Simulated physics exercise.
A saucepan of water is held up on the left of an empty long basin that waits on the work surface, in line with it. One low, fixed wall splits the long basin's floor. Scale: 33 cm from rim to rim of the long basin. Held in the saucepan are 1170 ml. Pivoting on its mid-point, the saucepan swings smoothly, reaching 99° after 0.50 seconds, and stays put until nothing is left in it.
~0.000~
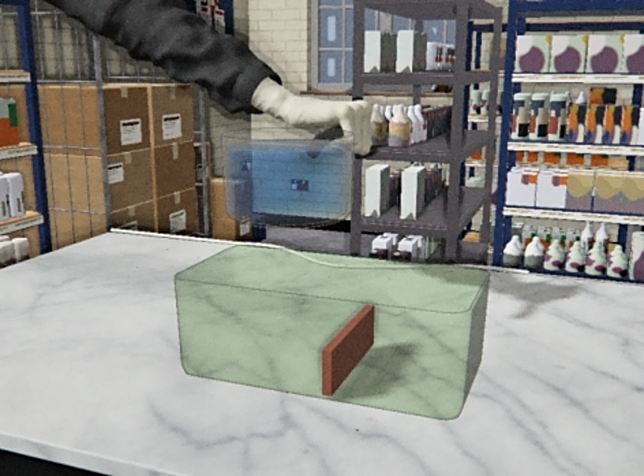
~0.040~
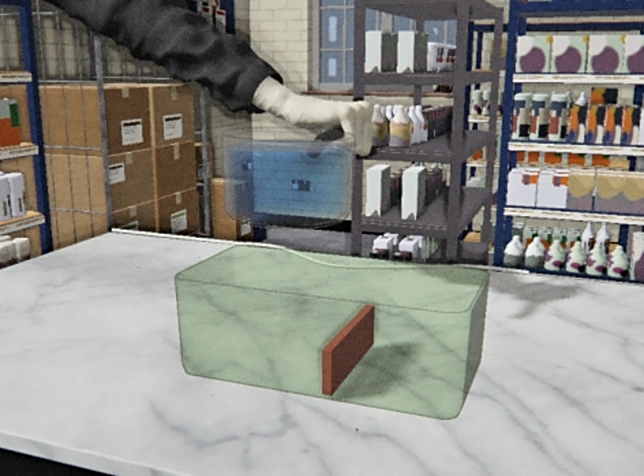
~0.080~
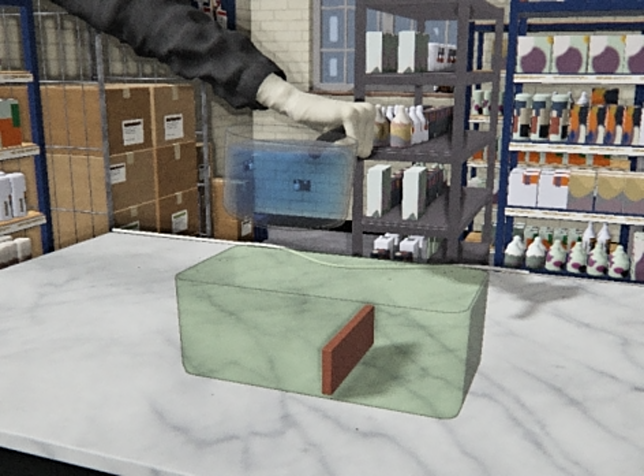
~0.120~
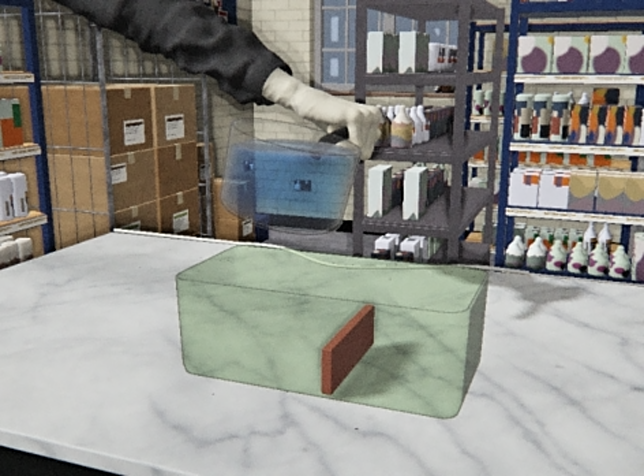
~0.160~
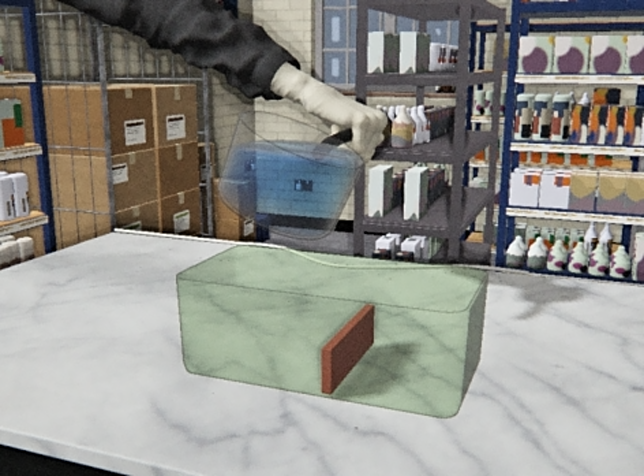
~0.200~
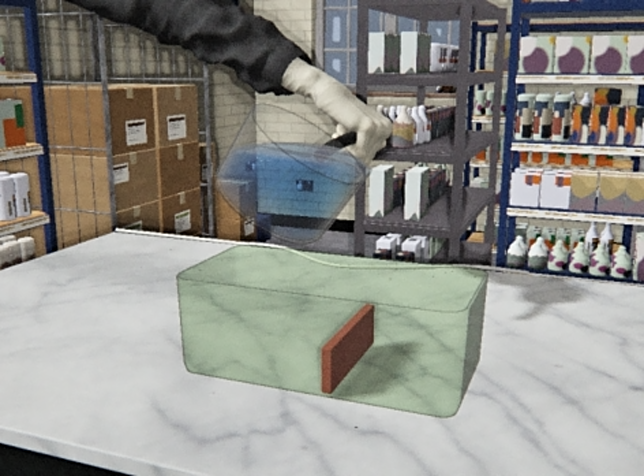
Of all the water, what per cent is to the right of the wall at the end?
I would say 86 percent.
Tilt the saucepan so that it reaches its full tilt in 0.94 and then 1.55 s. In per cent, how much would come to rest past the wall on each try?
The first try gives 90 percent and the second 90 percent.
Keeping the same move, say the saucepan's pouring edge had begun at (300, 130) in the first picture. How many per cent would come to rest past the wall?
35 %.
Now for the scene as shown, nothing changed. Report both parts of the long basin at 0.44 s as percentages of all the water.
Left: Around 0. Right: Around 32.
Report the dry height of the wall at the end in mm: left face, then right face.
On the left it's about 48 mm; on the right, about 4 mm.
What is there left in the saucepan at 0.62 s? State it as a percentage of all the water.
About 12 percent.
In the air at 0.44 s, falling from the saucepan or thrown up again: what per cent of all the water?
Close to 30 in a hundred.
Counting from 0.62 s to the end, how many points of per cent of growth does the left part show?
Roughly 8 per cent.
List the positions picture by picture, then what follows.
Tilt 0°; pouring edge (350, 138); surface from (234, 144) to (350, 149); the long basin's rim runs from (206, 261) to (480, 292); the wall's top is at (351, 327), in the first frame.
Tilt 2°; pouring edge (351, 140); surface from (235, 144) to (351, 150), in the second frame.
Tilt 6°; pouring edge (354, 146); surface from (237, 142) to (352, 152), in the third frame.
Tilt 13°; pouring edge (357, 156); surface from (239, 143) to (356, 156), in the fourth frame.
Tilt 23°; pouring edge (359, 169); surface from (238, 152) to (362, 164); 1 per cent is over the edge, in the fifth frame.
Tilt 34°; pouring edge (359, 184); surface from (236, 151) to (361, 175); 3 per cent is over the edge, in the sixth frame.
By 0.44 s the tilt is 96° and 38 per cent is still to pour, 0 is left of the wall and 31 right of it.
By 0.62 s the tilt is 99° and 11 per cent is still to pour, 4 is left of the wall and 68 right of it.
By 0.80 s the tilt is 99° and 4 per cent is still to pour, 8 is left of the wall and 84 right of it.
By 1.00 s the tilt is 99° and 1 per cent is still to pour, 11 is left of the wall and 85 right of it.
At rest 12 per cent lies left of the wall, 86 right of it and 3 outside.
